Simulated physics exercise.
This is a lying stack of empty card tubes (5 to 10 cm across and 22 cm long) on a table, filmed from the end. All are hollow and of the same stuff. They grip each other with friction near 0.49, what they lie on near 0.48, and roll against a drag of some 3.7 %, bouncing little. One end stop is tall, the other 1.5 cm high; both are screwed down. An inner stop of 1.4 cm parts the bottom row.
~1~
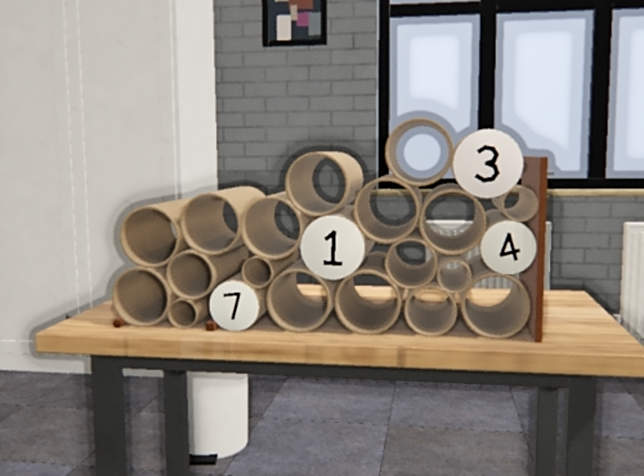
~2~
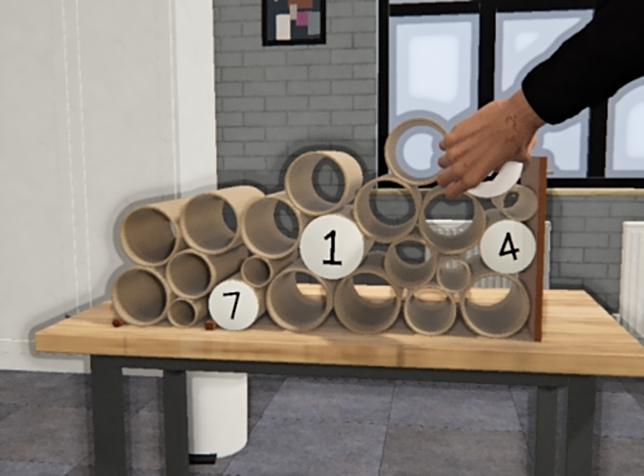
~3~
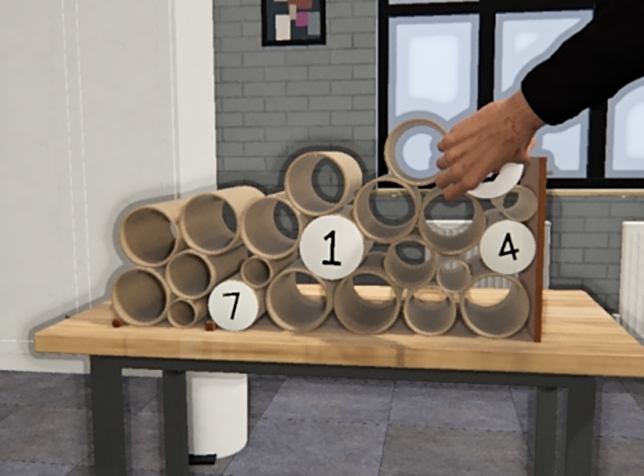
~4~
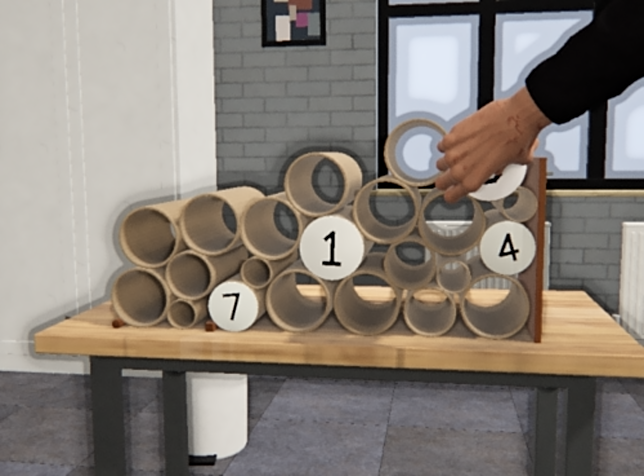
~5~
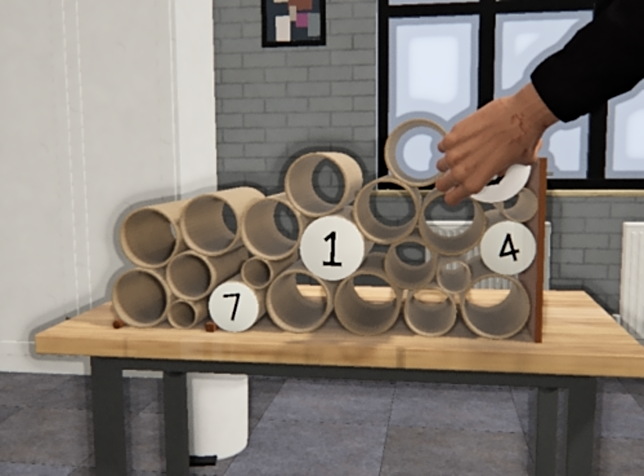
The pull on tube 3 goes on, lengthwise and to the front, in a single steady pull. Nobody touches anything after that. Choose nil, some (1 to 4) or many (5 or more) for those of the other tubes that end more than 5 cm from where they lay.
Nil.
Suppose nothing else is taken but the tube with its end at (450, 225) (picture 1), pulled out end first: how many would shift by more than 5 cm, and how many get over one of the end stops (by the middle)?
Then 0 and 0.
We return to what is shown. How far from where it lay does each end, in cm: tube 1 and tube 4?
Tube 1: 0, tube 4: 0.
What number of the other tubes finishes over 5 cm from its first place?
The count is 0.
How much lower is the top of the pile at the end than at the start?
Some 1 cm lower.
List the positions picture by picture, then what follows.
In the first frame, 22 tubes, 7 on the base, highest (419, 152); no. 7 (234, 306), no. 4 (508, 248), no. 1 (332, 248), no. 3 (488, 164); left round bar (1.5 cm) (117, 319); right tall panel (27 cm) (542, 233); inner batten (1.4 cm) (210, 323).
Tube 3 has not moved yet, hidden; the rest still, in the second frame.
Tube 3 is 1.3 cm out, hidden; the rest still; bottom ones (140, 298) (182, 314) (233, 306) (297, 301) (366, 303) (430, 312) (495, 307), in the third frame.
Tube 3 is 5 cm out, hidden; the rest still, in the fourth frame.
Tube 3 is 9 cm out, hidden; the rest still, in the fifth frame.
Then, 0.27 s past the final picture, 0 now displaced over 5 cm.
Then, 0.84 s past the final picture, 0 now displaced over 5 cm.
All still, 1.2 s past the final picture, 0 moved over 5 cm; not one over the end stops; top of the pile 32 cm high, from 33 cm.
